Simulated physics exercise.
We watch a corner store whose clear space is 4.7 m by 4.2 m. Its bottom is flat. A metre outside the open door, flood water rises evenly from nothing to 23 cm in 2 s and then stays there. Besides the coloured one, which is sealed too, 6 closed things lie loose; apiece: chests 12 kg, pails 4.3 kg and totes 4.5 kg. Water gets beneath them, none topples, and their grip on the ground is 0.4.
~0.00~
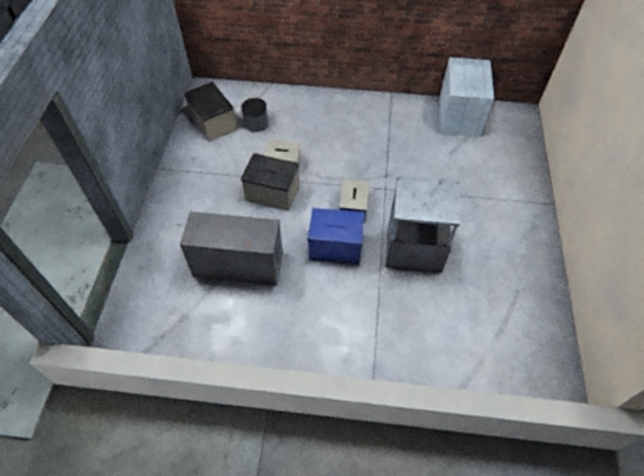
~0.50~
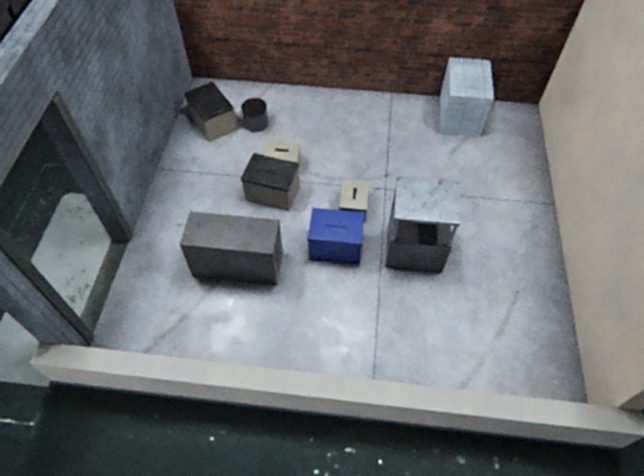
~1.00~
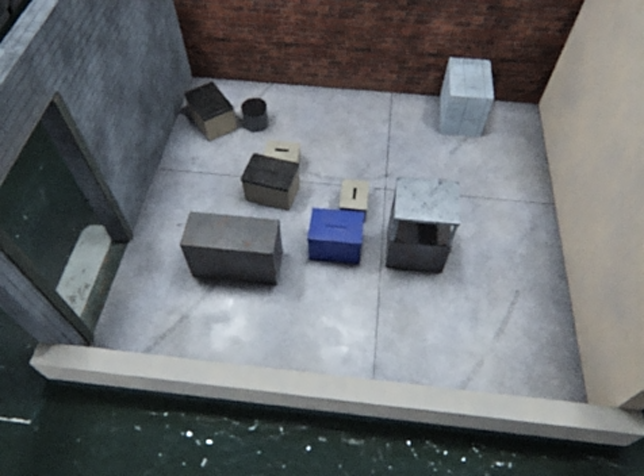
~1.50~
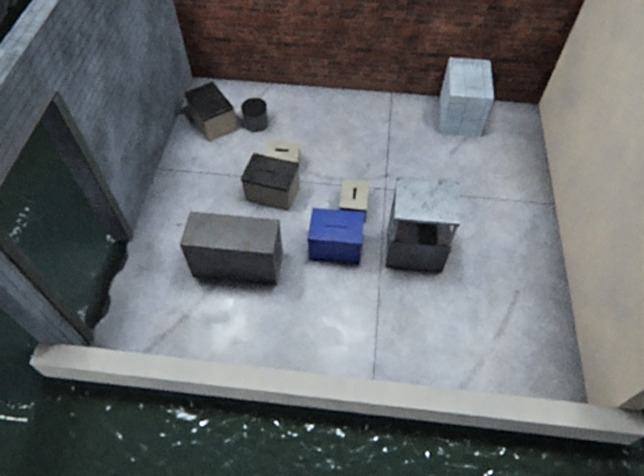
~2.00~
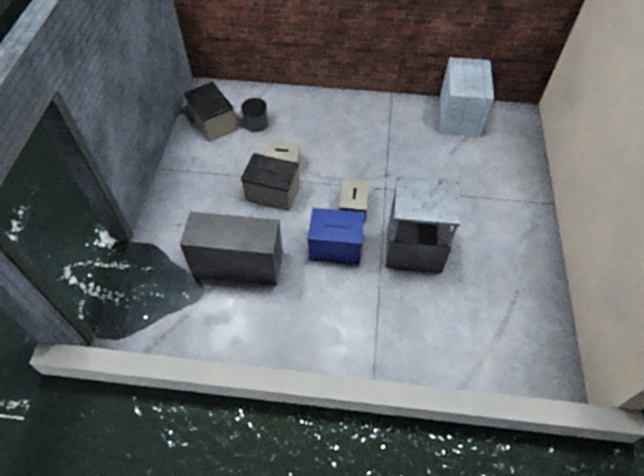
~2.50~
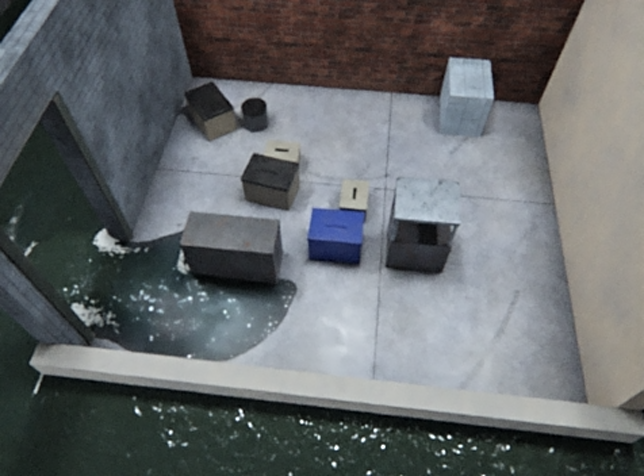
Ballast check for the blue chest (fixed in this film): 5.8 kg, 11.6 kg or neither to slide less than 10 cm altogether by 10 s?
For it, only the higher weight holds it.
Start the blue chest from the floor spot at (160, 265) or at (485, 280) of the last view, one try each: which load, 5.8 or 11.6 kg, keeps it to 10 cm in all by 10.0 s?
In that order: Neither is enough; neither is enough.
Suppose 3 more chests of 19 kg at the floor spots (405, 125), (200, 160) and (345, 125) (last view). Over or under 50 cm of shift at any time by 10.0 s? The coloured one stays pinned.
In that order: Less, less, short of it.
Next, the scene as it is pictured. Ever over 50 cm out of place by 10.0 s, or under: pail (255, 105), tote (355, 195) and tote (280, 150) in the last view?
In that order: Past it, under, under.
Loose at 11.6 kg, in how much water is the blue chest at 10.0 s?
Roughly 4 cm.
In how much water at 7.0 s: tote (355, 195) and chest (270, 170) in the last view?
About 1 and 3 cm.
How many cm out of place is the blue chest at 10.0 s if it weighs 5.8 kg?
About 30 cm.
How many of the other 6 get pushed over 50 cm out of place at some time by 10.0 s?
I count 2.
After 3.5 s the blue chest would be 0 cm from its start with 5.8 kg and 0 cm from its start with 11.6 kg; 0 cm of water round it then.
After 4.5 s the blue chest would be 0 cm from its start with 5.8 kg and 0 cm from its start with 11.6 kg; 2 cm of water round it then.
After 7.0 s the blue chest would be 11 cm from its start with 5.8 kg and 0 cm from its start with 11.6 kg; 3 cm of water round it then.
After 10.0 s the blue chest would be 27 cm from its start with 5.8 kg and 0 cm from its start with 11.6 kg; 4 cm of water round it then.
